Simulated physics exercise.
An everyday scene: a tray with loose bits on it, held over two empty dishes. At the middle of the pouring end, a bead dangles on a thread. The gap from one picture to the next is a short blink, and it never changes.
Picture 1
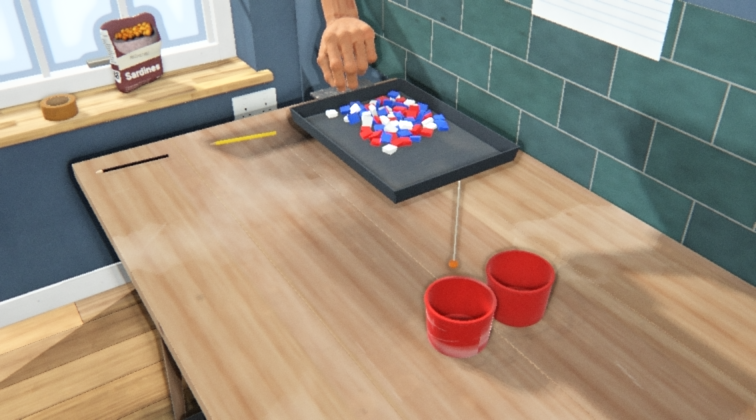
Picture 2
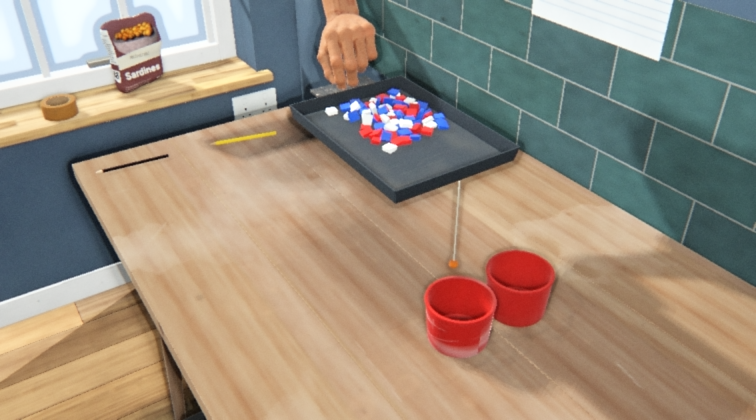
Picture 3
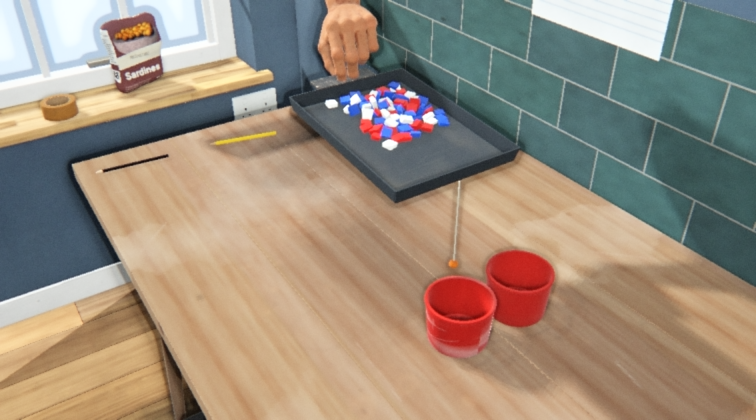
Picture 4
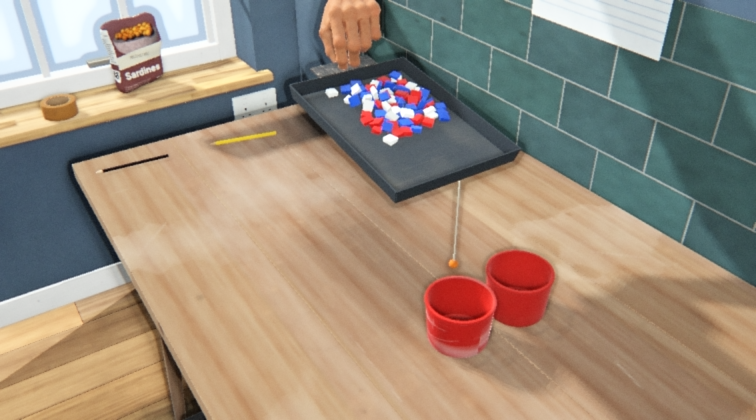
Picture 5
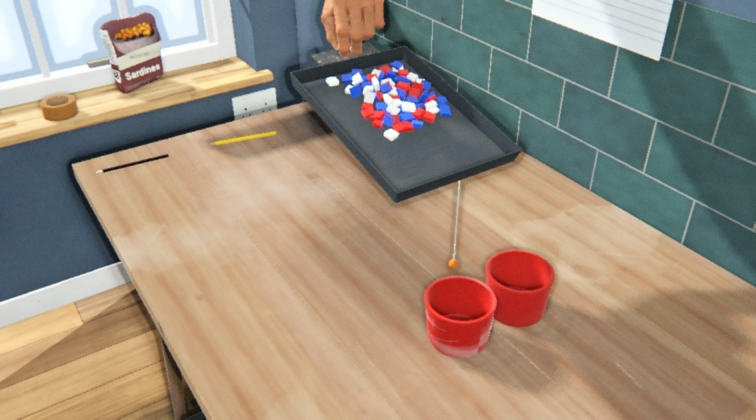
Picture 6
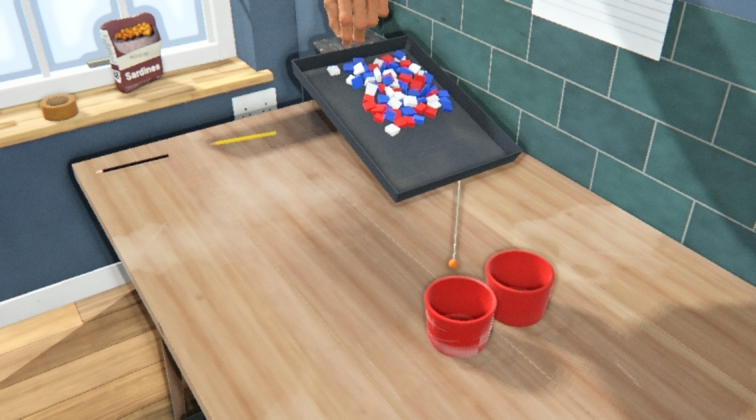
On a wooden worktop, a hand steadily raising the far end of a dark tray of mosaic tiles above two red dishes.
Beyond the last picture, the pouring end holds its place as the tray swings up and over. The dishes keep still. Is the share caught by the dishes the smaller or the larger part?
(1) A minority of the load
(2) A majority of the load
A majority of the load (2).
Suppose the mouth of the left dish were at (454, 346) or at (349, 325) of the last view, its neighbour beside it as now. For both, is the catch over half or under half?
Short of half, then short of half.
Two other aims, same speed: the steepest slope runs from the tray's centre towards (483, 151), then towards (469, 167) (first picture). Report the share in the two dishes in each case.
Lab note: Try one about 20 %, try two about 80 %.
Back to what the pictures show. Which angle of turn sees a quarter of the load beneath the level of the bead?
That happens at close to 110 degrees.
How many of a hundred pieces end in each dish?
The left dish ends with 30 per cent of the load and the right dish with 50 per cent.
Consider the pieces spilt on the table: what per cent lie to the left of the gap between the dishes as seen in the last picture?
It comes to near 20 percent of the spill.
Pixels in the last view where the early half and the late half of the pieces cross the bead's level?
Roughly (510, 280) first, then roughly (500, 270).
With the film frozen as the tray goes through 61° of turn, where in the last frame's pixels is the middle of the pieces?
Around (482, 154).
Just after the last frame, tray tipped steeply; almost all on the tray; about a tenth in the air.
A moment on, tray tipped past a quarter turn; the larger part on the tray; just a few in the left dish; about a tenth in the right dish; about a tenth outside both; just a few in the air.
Further on, tray tipped past a quarter turn; roughly a quarter in the left dish; roughly half in the right dish; roughly a quarter outside both.
When it is over, tray tipped past a quarter turn; roughly a quarter in the left dish; roughly half in the right dish; roughly a quarter outside both.
